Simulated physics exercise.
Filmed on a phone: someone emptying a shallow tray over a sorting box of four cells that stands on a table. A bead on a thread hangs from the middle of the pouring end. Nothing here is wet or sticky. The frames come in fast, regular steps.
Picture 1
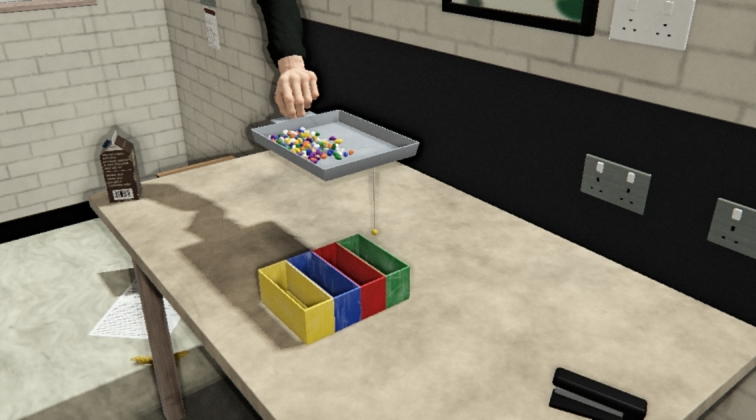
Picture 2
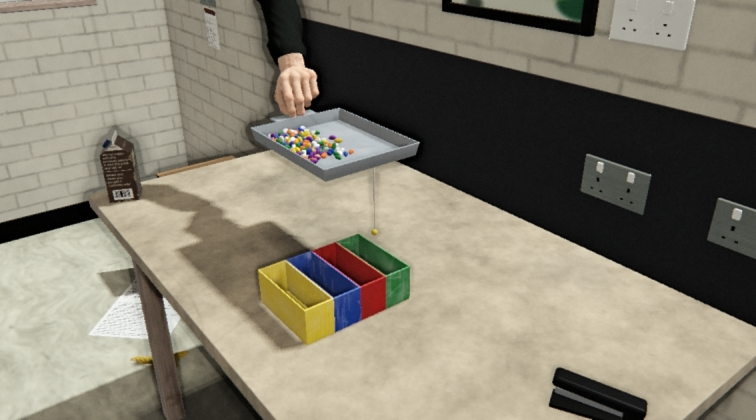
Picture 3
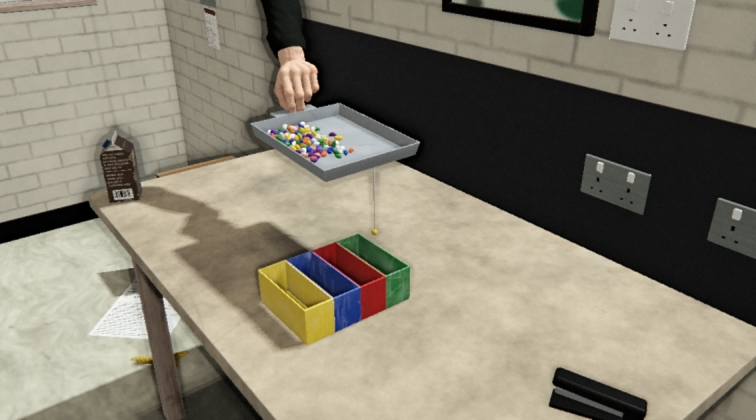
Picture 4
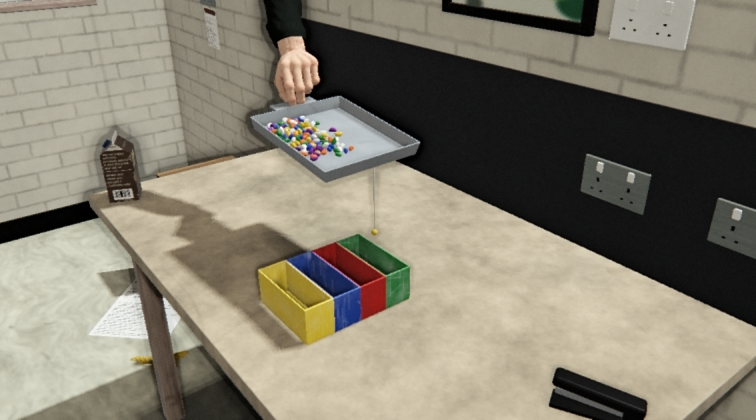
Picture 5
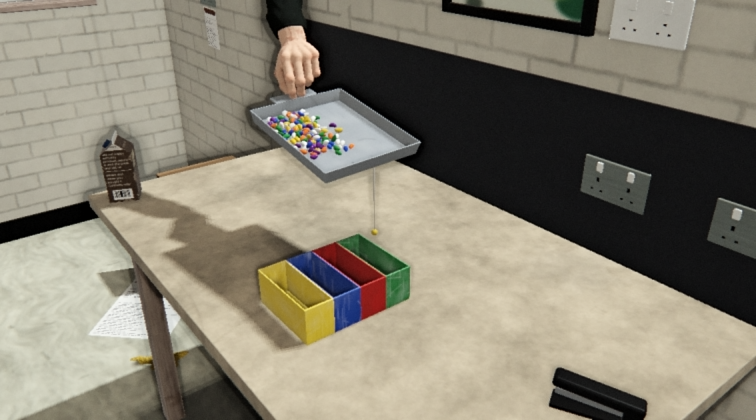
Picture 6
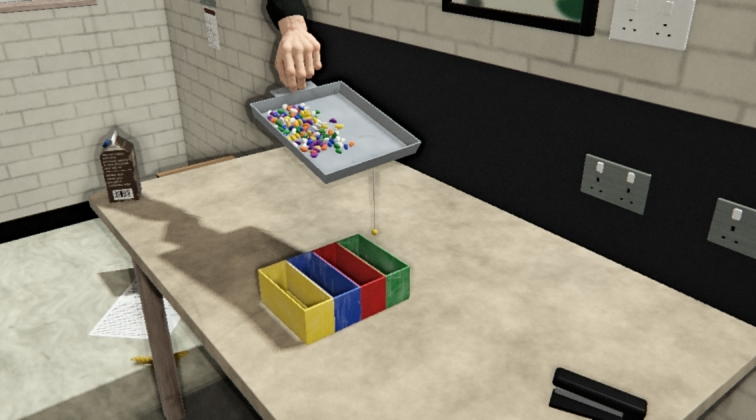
A hand gradually raising the back of a grey tray of colourful jelly beans above a yellow, blue, red and green sorting box.
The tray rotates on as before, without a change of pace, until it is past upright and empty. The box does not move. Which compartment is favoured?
Most goes to the red cell.
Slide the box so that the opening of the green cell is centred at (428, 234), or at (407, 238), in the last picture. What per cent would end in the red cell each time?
First some 0, then 10 per cent.
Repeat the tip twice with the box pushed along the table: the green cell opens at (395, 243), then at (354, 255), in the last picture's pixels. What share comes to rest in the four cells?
The first gives 100 %, the second 70 %.
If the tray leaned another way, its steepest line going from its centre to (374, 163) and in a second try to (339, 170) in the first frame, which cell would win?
First green, then that red cell.
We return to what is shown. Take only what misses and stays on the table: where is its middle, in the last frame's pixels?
Near (448, 290).
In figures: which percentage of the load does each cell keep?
About: Yellow cell 0, blue cell 10, red cell 50, green cell 30 per cent.
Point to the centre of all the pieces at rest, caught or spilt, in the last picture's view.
Close to (366, 295).
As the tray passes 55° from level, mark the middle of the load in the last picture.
Around (342, 155).
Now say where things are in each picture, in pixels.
Corners of the pouring end (325, 168) and (415, 142), level; middle of the load (305, 145), jelly beans; bead on its thread (374, 232); yellow cell (320, 318); blue cell (347, 306); red cell (373, 295); green cell (398, 284), in the first picture.
Corners of the pouring end (325, 168) and (416, 142), level; middle of the load (305, 144), in the second picture.
Corners of the pouring end (325, 169) and (416, 142), tipped barely, lowest at the left corner; middle of the load (305, 141), in the third picture.
Corners of the pouring end (326, 170) and (416, 142), tipped a little, lowest at the left corner; middle of the load (305, 137), in the fourth picture.
Corners of the pouring end (326, 171) and (417, 142), tipped a little, lowest at the left corner; middle of the load (305, 133), in the fifth picture.
Corners of the pouring end (326, 172) and (417, 141), tipped a little, lowest at the left corner; middle of the load (305, 128); yellow cell (320, 318); blue cell (347, 306); red cell (373, 295); green cell (398, 284), in the sixth picture.
Just after the last frame, tray tipped steeply; almost all on the tray; just a few falling or outside the box.
A moment on, tray tipped right over; almost all on the tray; just a few in the red cell; just a few in the yellow cell; just a few falling or outside the box.
Further on, tray tipped past a quarter turn; roughly half in the red cell; roughly a third in the green cell; about a tenth in the blue cell; just a few in the yellow cell; about a tenth falling or outside the box.
When it is over, tray tipped past a quarter turn; roughly half in the red cell; roughly a third in the green cell; about a tenth in the blue cell; just a few in the yellow cell; about a tenth outside the box.
